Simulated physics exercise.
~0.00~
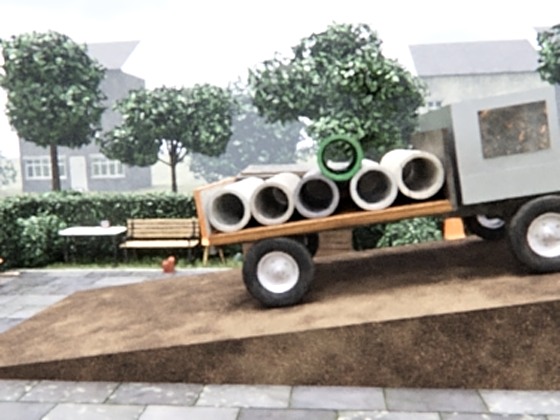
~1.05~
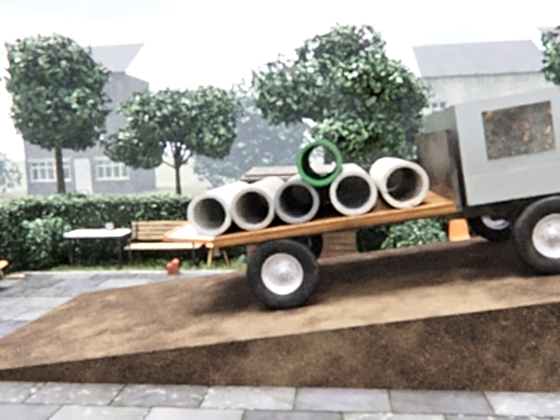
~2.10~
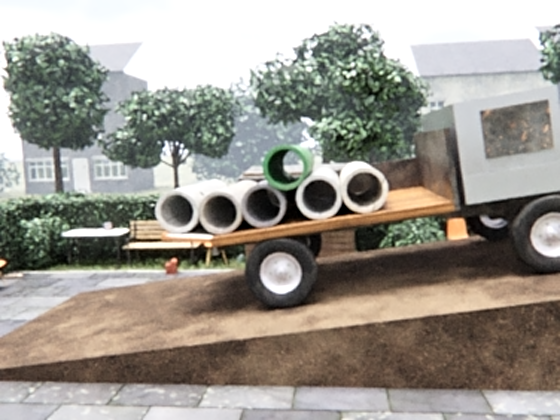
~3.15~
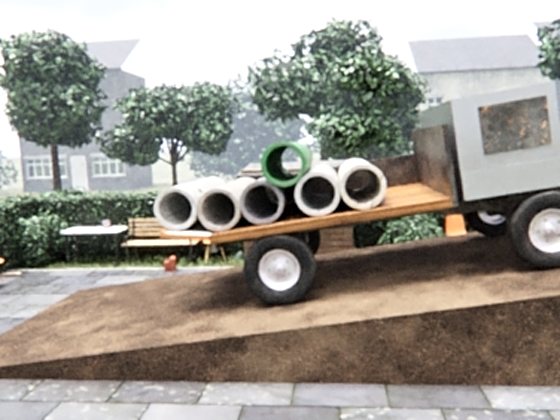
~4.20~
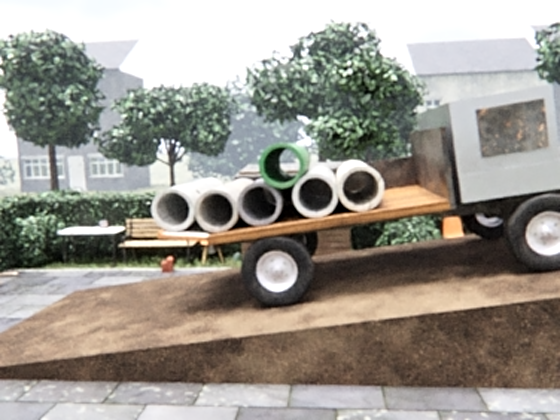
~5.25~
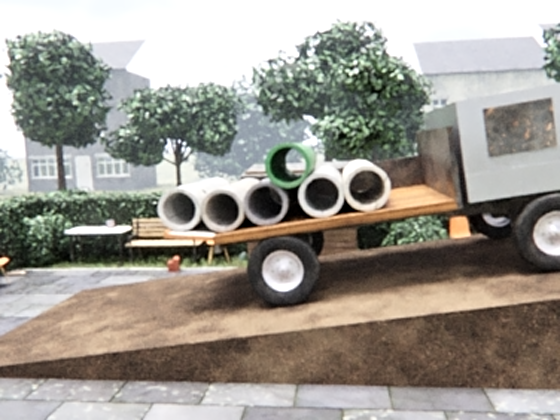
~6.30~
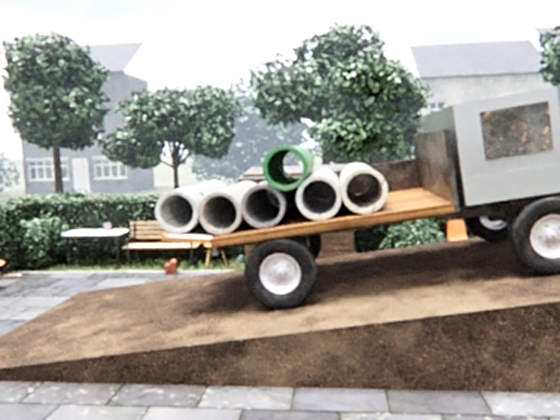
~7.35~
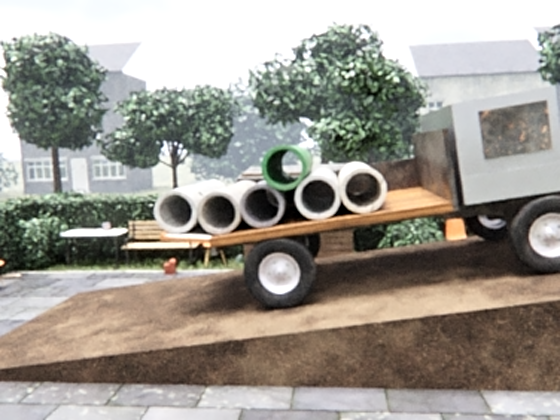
A green pipe riding on top of a row of five grey ones rolled left with them as the tailgate dropped on a truck parked on a dirt slope, then they all stopped, the green one still perched on the others and none fallen off.
